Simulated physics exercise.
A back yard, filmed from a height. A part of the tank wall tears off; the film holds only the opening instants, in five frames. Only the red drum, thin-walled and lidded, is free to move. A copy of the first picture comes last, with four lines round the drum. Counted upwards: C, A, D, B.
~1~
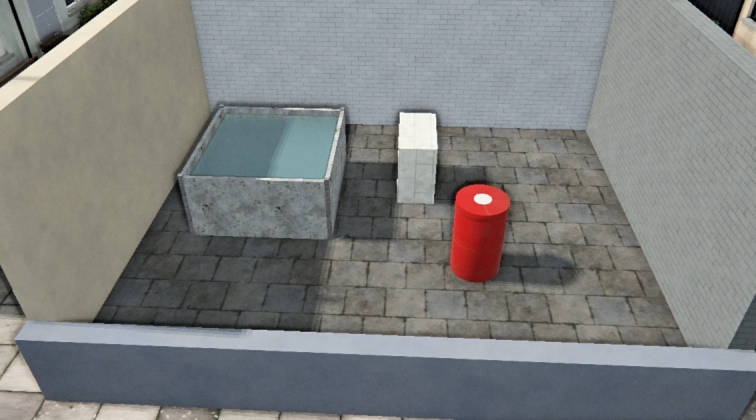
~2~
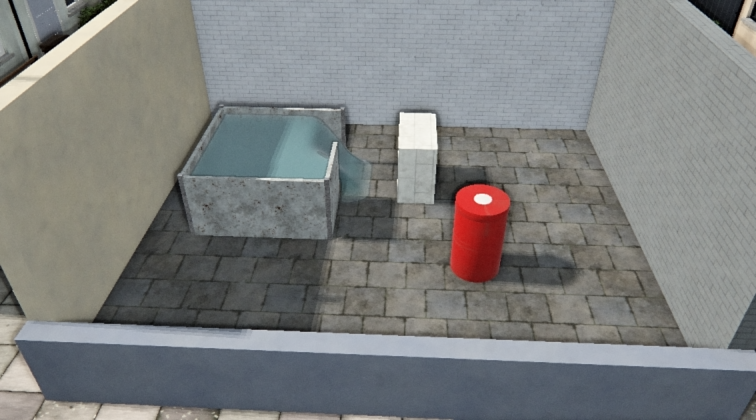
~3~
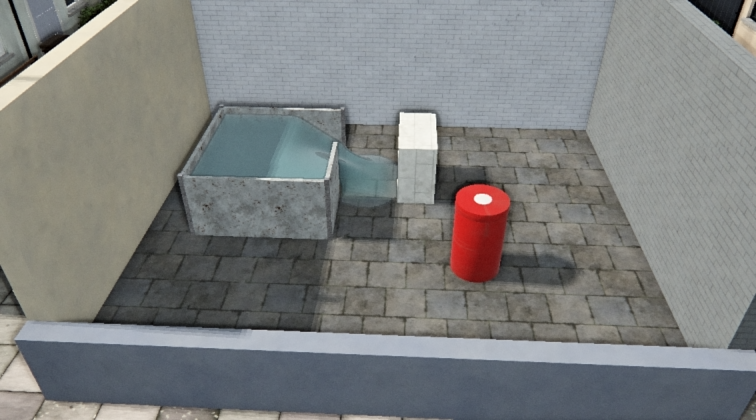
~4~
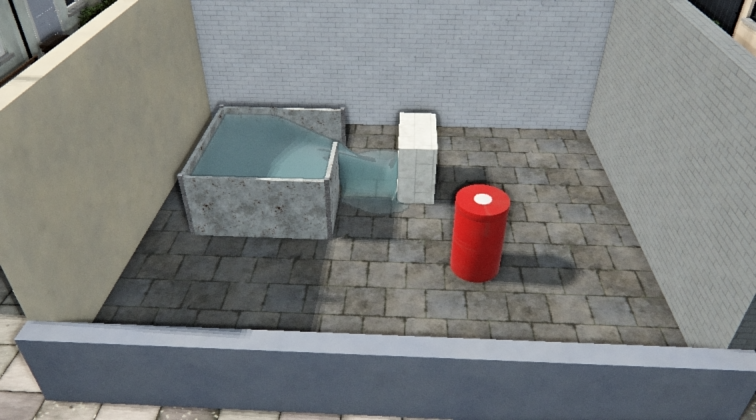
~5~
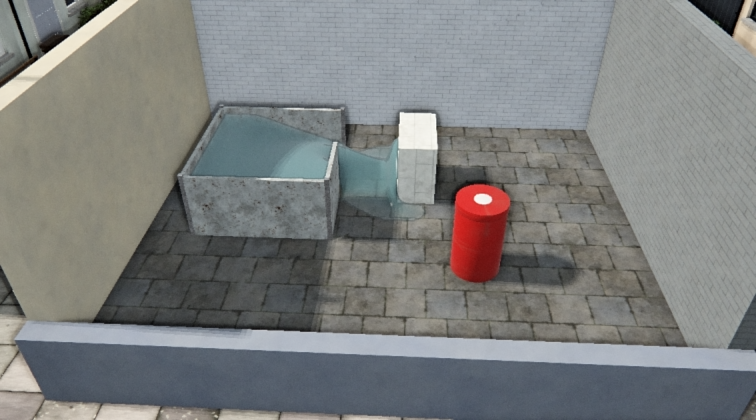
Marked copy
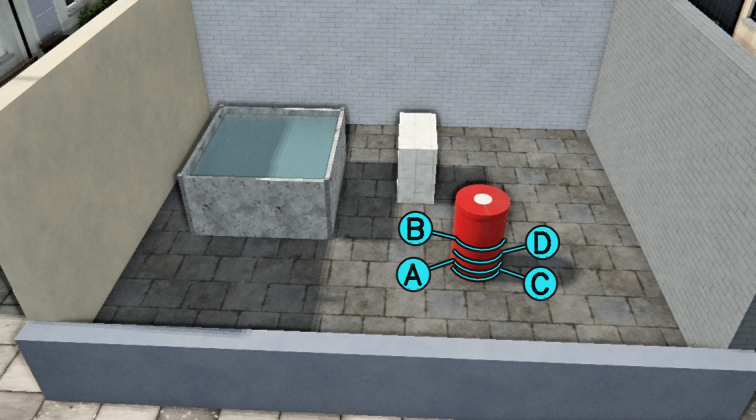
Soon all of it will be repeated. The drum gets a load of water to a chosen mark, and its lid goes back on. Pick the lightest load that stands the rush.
It is A.
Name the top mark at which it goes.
The answer is C.
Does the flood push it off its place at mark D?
No, not at all.
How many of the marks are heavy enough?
Three of them.
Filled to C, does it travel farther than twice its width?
No, it does not.
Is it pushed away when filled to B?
No, that is safe.
On the marked copy, A at (478, 272); B at (481, 249); C at (477, 279); D at (479, 262); from the bottom up C, A, D, B.
For mark A, it does not move.
For mark B, it does not move.
For mark C, it is pushed about half its own width away.
For mark D, it does not move.
